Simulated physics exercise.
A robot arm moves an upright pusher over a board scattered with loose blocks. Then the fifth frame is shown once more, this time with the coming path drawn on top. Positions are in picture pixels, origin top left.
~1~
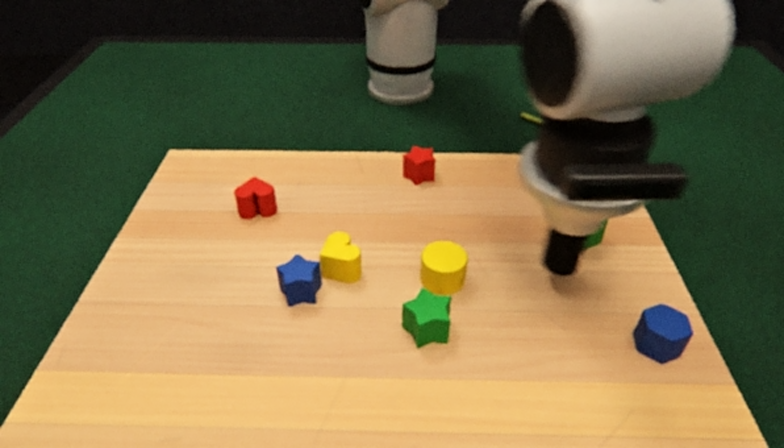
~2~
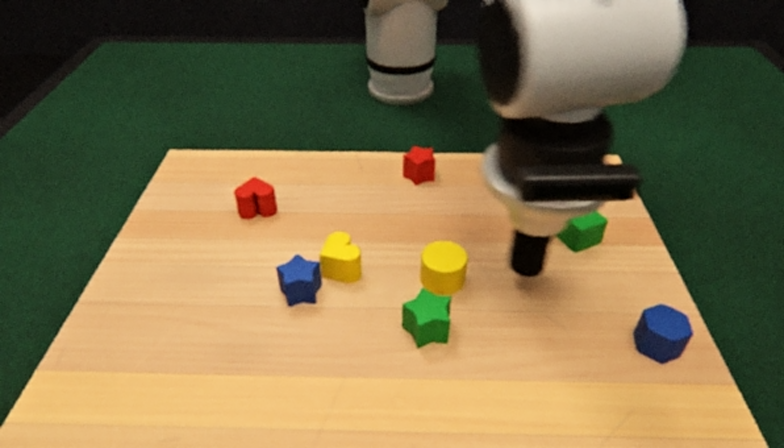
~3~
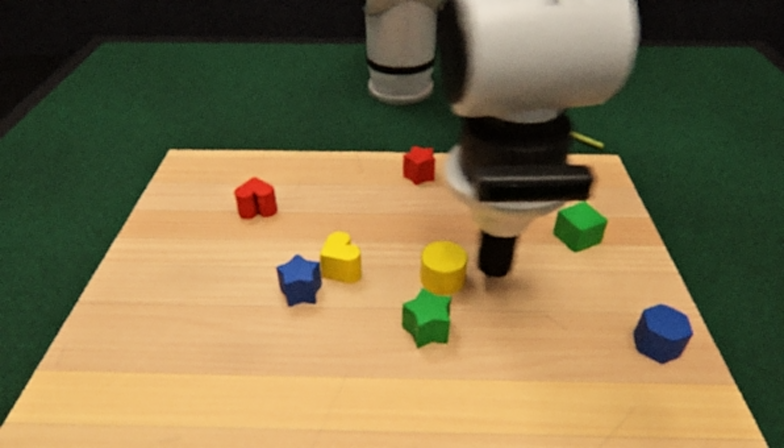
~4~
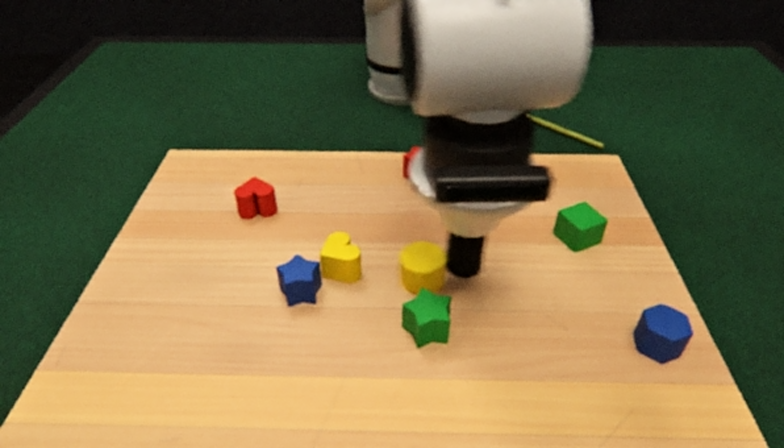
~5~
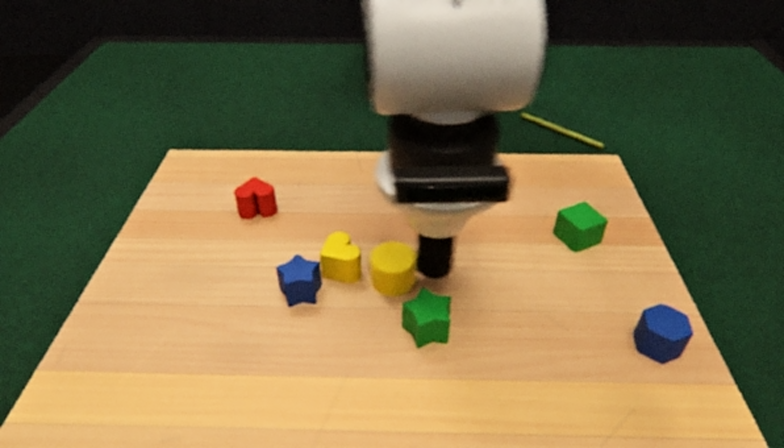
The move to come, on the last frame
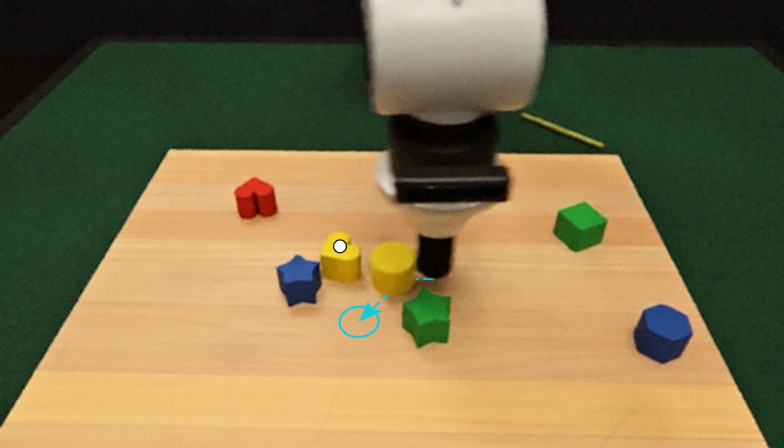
A robot arm with a black upright pusher hangs over a pale wooden board on a green surface, seen from a raised, unmoving view. A red heart, yellow heart and blue star lie left, a red star, yellow round block and green star near the middle, a green block and blue block right. The pusher sweeps left, meets the yellow round block and slides it toward the yellow heart.
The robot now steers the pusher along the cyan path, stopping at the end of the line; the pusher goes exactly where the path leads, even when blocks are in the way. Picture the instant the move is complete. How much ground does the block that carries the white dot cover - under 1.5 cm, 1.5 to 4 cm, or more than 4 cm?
Between 1.5 and 4 cm.
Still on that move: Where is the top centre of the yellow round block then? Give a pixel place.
So, by the moment the path ends, you'll find the top centre of the yellow round block at (327, 276).
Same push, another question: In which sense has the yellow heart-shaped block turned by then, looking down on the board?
Its rotation is clockwise.
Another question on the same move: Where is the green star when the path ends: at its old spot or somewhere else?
Stays where it is.
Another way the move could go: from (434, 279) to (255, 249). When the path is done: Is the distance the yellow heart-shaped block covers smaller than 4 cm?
No, that is not how it ends up.
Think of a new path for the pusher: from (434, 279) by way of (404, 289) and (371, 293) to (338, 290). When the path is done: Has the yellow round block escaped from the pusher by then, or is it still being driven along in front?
Still leading.
Drawn move, from (434, 279) over (403, 282) and (381, 301) to (359, 321); the dot is on the yellow heart-shaped block.
On the path given first. One third of the way, pusher (402, 270); yellow heart-shaped block (324, 244), turned 30° clockwise; yellow round block (360, 261).
Two thirds of the way, pusher (380, 289); yellow heart-shaped block (318, 243), turned 50° clockwise; yellow round block (338, 270).
At the end, pusher (358, 309); blue star (289, 267); yellow heart-shaped block (318, 243), turned 50° clockwise; yellow round block (327, 276); green star still.
